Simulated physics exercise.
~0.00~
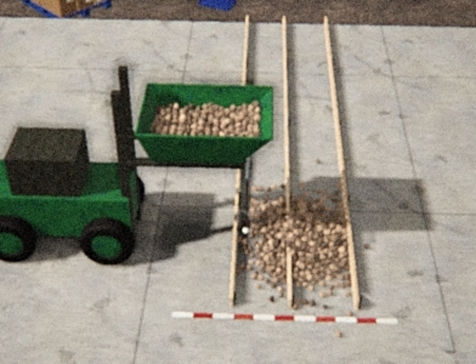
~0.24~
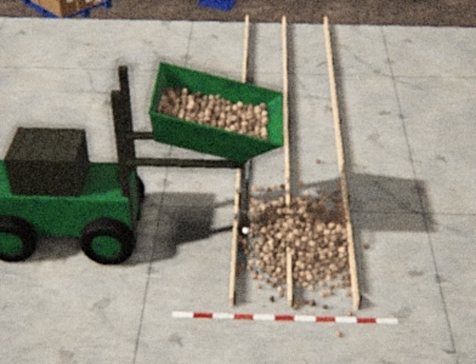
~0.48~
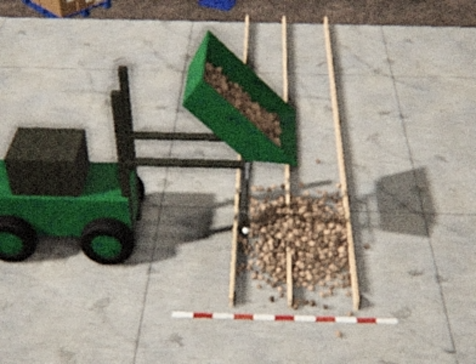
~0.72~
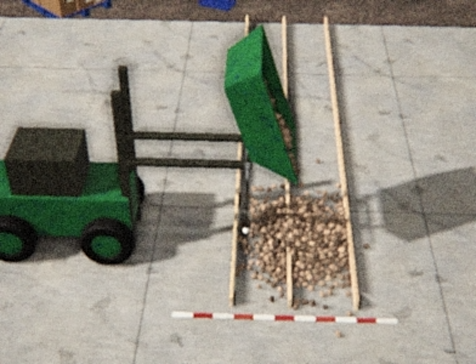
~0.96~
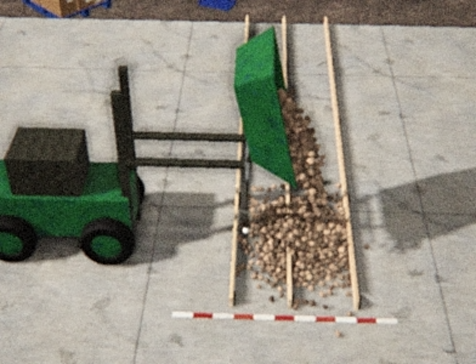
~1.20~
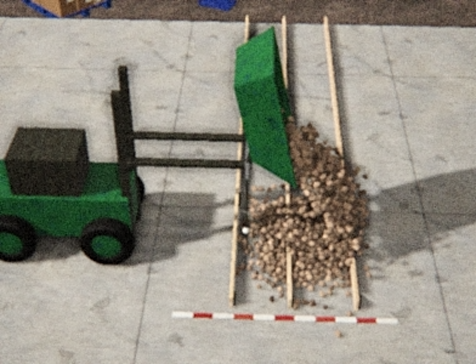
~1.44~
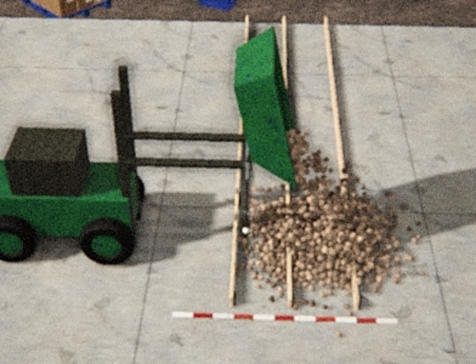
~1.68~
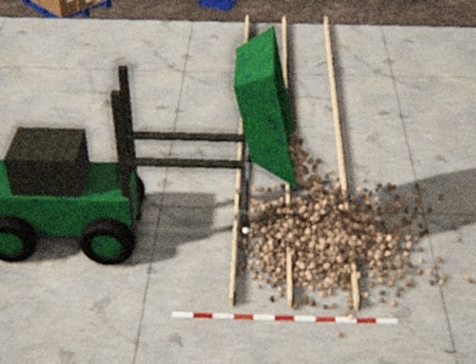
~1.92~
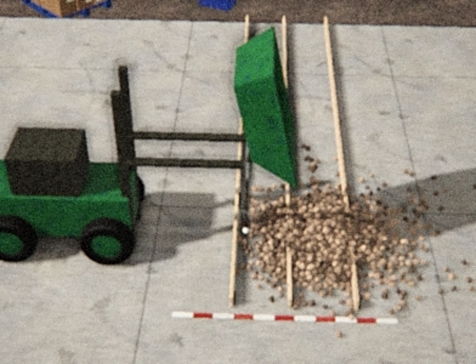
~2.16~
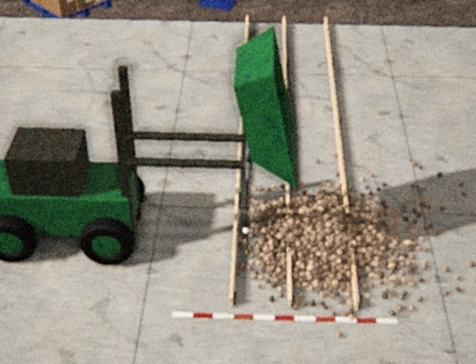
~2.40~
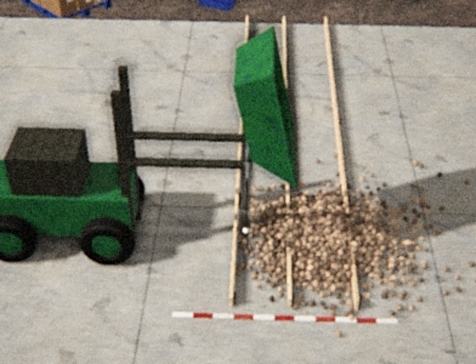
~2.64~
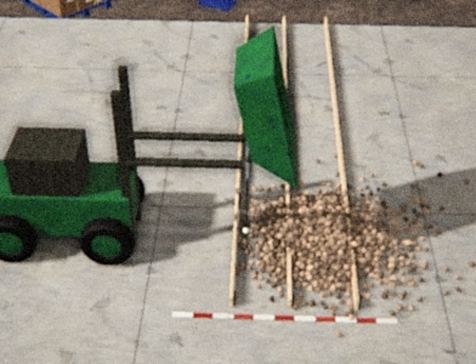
On a pale concrete floor, a green forklift at the left holds up a green skip full of brownish stones, beside three long wooden planks and an earlier heap lying between them. The skip tips to the right, gently at first and then steeply, while the stones stay inside. Once it is nearly upright, they pour out over its lower edge onto the heap. The pile swells, spills over the right-hand plank and spreads across the open floor. The last stones scatter and settle, leaving a broad heap beneath the steeply tilted, motionless skip.
